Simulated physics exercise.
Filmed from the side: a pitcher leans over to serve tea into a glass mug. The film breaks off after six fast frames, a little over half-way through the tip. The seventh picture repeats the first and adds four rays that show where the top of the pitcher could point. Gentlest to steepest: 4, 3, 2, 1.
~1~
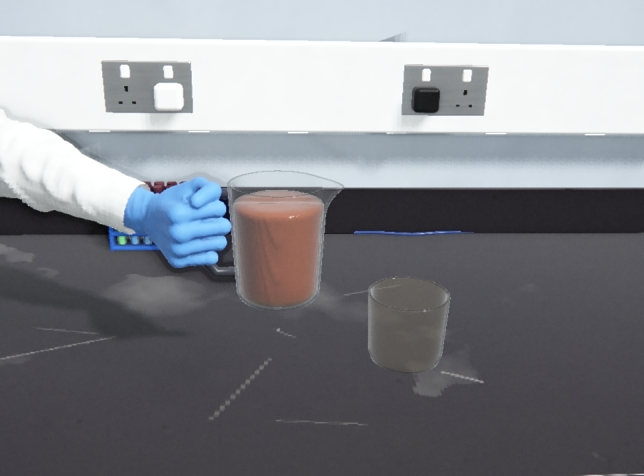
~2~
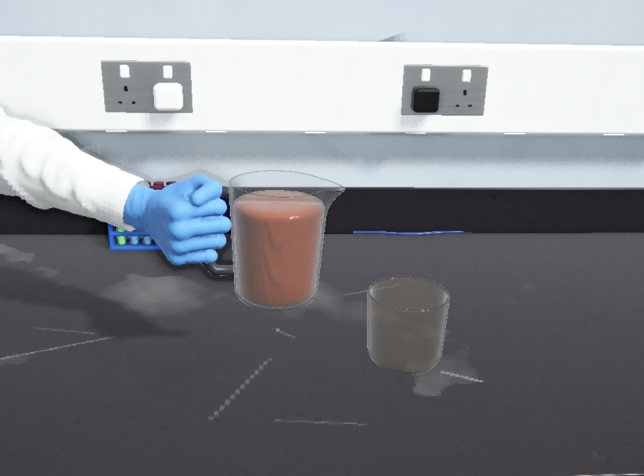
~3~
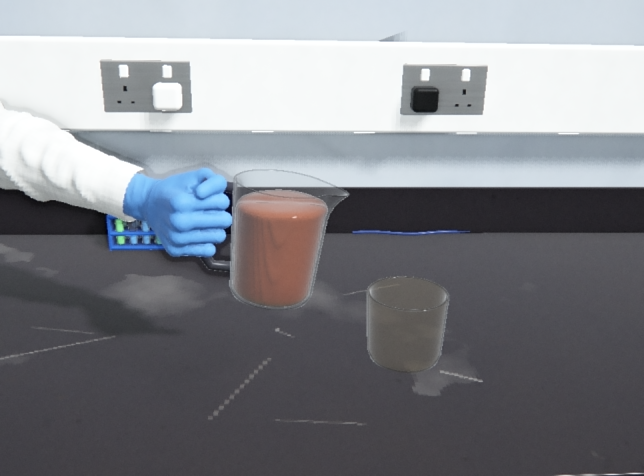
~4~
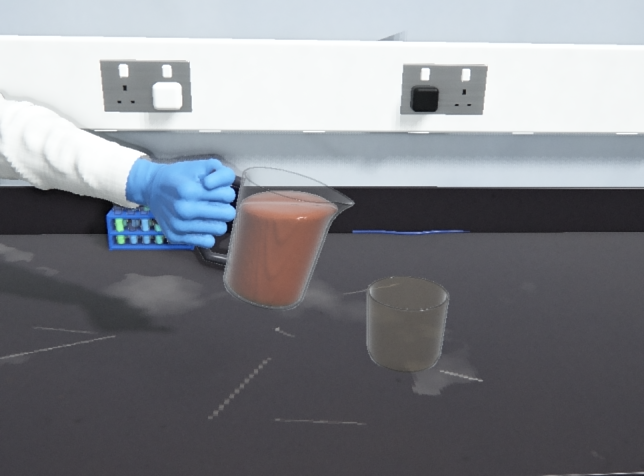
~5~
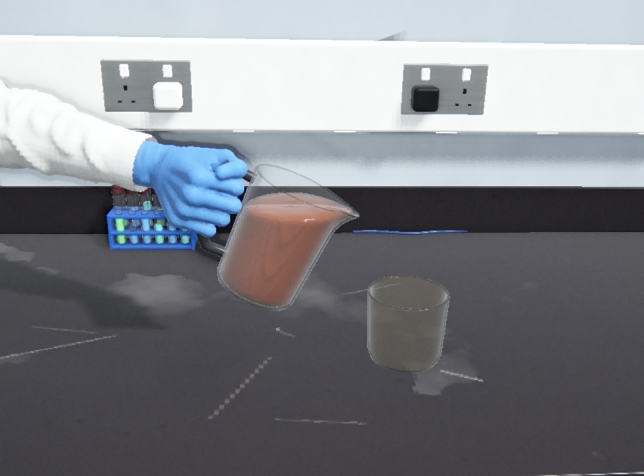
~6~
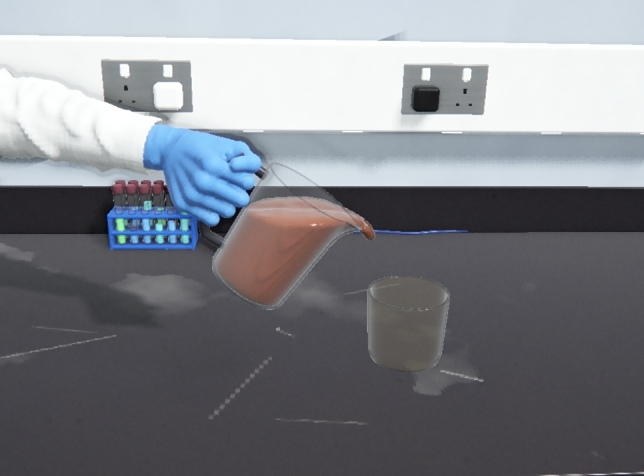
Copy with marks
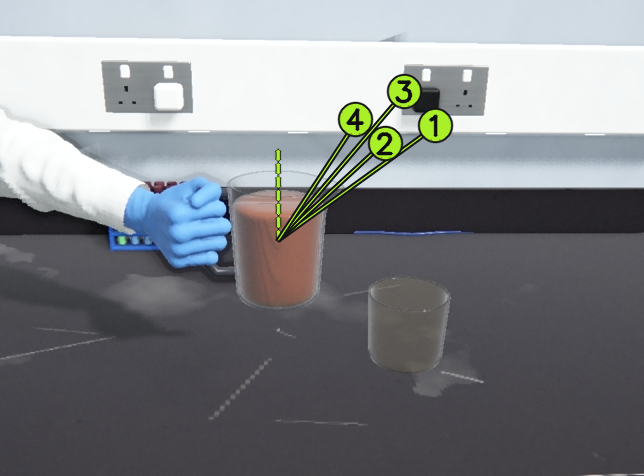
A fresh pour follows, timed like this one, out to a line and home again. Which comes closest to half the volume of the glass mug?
1.
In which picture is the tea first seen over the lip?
In picture 6.
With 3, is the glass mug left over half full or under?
Under half.
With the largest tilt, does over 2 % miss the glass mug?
No.
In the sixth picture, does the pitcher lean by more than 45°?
No.
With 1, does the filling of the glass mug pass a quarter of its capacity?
Yes.
In lime, 1 at (421, 136); 2 at (371, 154); 3 at (393, 104); 4 at (348, 134).
Choosing 1, the glass mug ends with about 49 % of what it can hold.
Choosing 2, the glass mug ends with about 35 % of what it can hold.
Choosing 3, the glass mug ends with about 23 % of what it can hold.
Choosing 4, the glass mug ends with about 13 % of what it can hold.
